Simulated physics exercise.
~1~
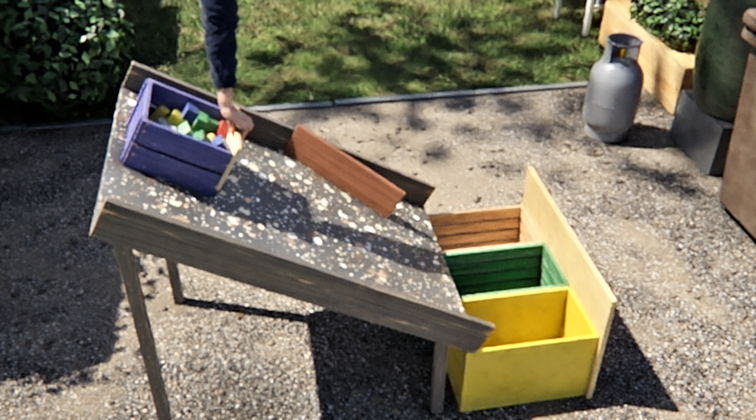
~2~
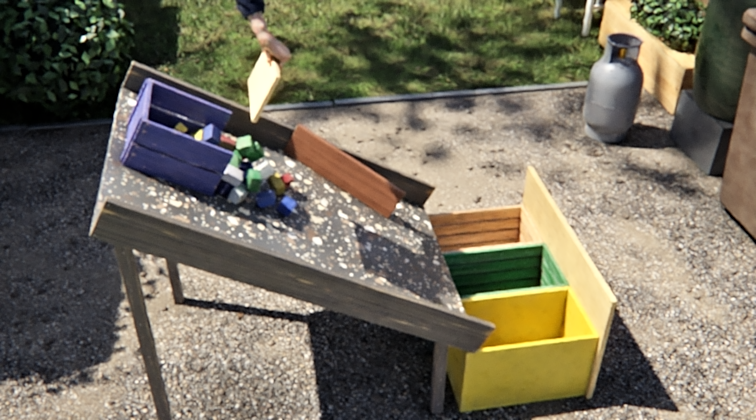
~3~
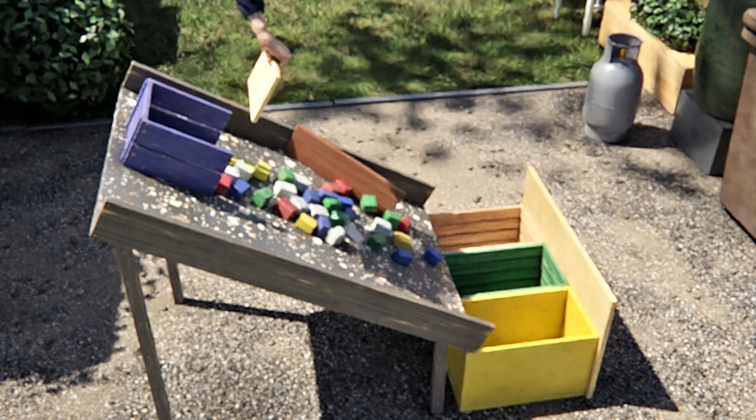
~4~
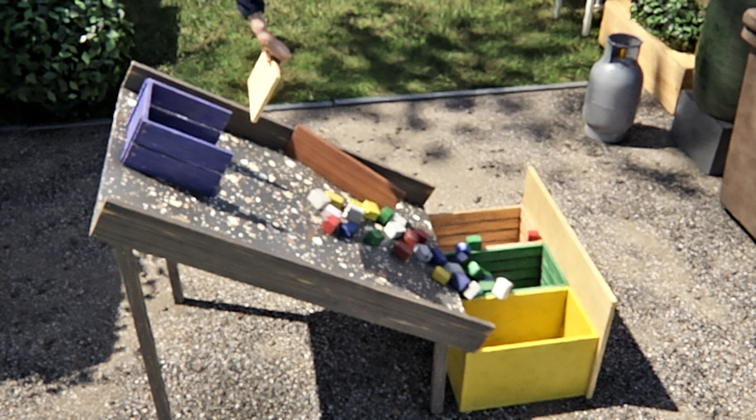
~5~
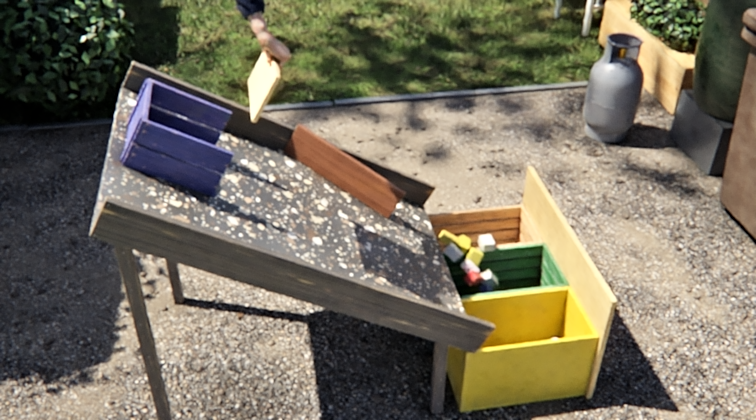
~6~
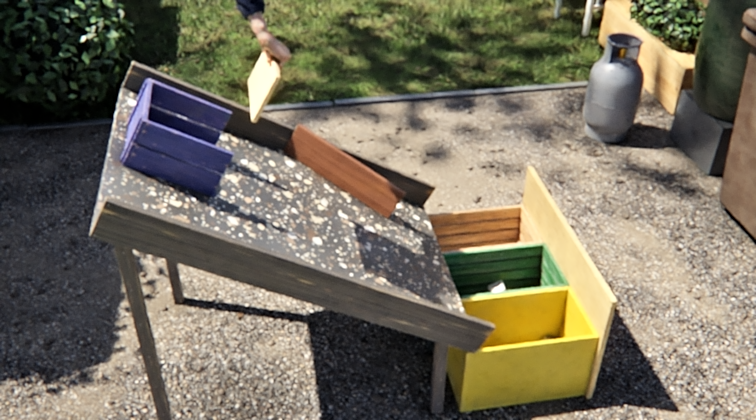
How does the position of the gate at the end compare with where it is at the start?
At the start the gate is at the front of the blue pen, holding the bricks in. By the end it is higher and further right, held up by the hand clear of the pen, near the far edge of the table.
